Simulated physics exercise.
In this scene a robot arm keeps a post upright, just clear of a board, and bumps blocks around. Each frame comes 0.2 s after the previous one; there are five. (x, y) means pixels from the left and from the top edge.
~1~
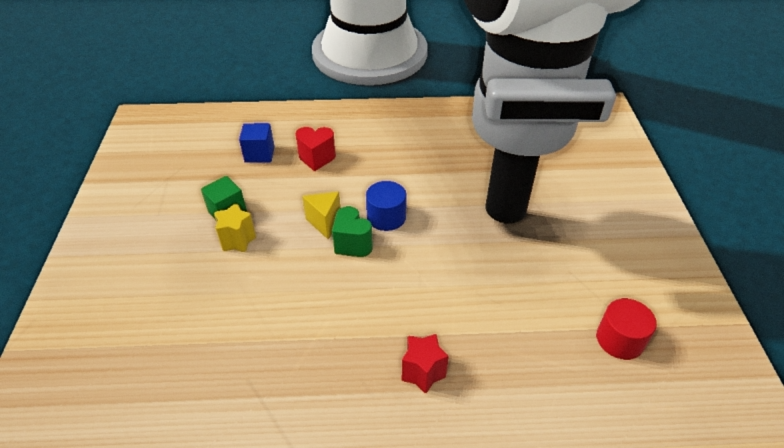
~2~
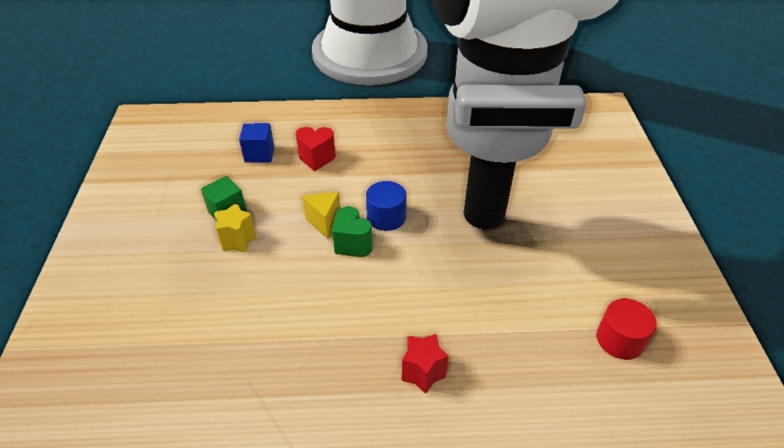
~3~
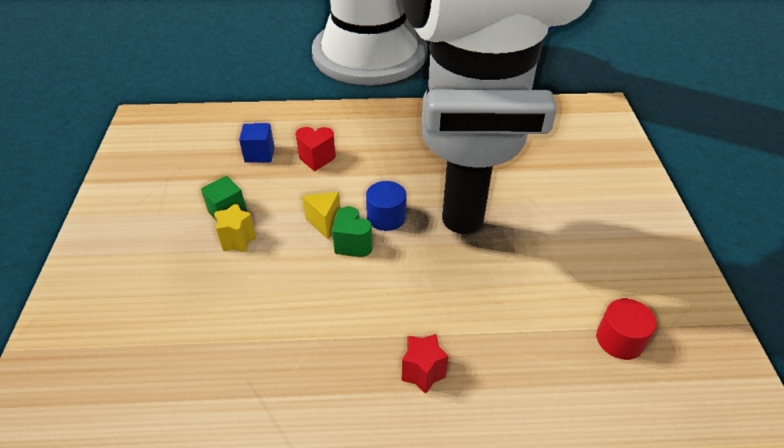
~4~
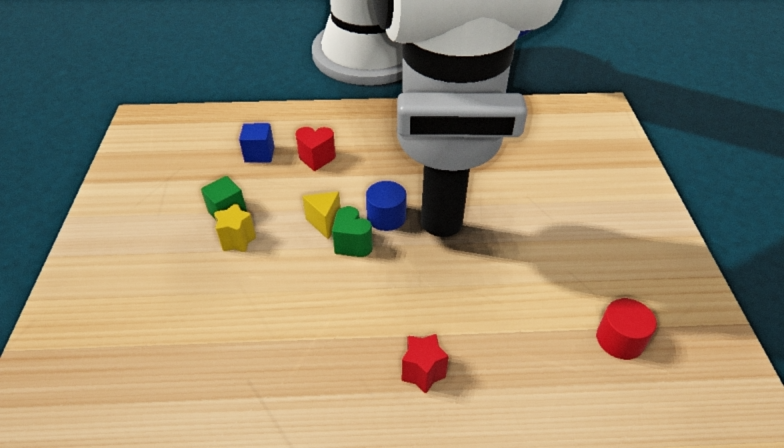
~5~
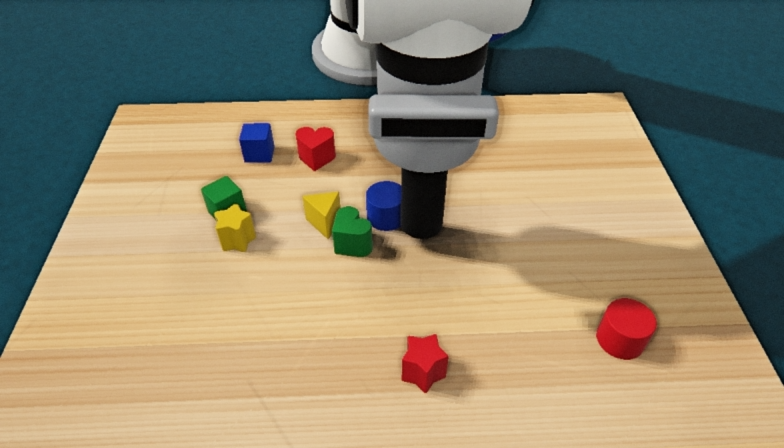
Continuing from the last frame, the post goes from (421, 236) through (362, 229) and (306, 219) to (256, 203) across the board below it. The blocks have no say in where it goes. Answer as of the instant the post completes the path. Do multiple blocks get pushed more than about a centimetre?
Yes, that is what happens.
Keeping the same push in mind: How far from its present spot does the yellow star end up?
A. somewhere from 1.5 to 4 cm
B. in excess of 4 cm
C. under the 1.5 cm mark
Answer: C.
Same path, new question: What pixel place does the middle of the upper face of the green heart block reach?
I'd expect the centre of its top face to be at (323, 227).
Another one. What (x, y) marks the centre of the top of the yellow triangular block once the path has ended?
The middle of its top is at (224, 196).
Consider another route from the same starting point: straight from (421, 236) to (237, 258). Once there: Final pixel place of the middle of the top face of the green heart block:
My prediction: (193, 241).
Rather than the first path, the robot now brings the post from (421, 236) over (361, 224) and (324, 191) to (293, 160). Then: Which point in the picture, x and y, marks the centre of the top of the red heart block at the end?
In the picture, that point is around (311, 120).
The first path, step by step. One third of the way, post at (362, 216); green heart block at (336, 224); blue disc at (353, 178).
Two thirds of the way, post at (303, 207); yellow triangular block at (269, 197), turned 25° anticlockwise; green heart block at (323, 227), turned 50° anticlockwise; blue disc at (347, 175).
At the end, post at (253, 191); green square block at (206, 184), turned 20° anticlockwise; yellow star still; yellow triangular block at (224, 196), turned 55° anticlockwise; green heart block at (323, 227), turned 50° anticlockwise; blue disc at (347, 175).
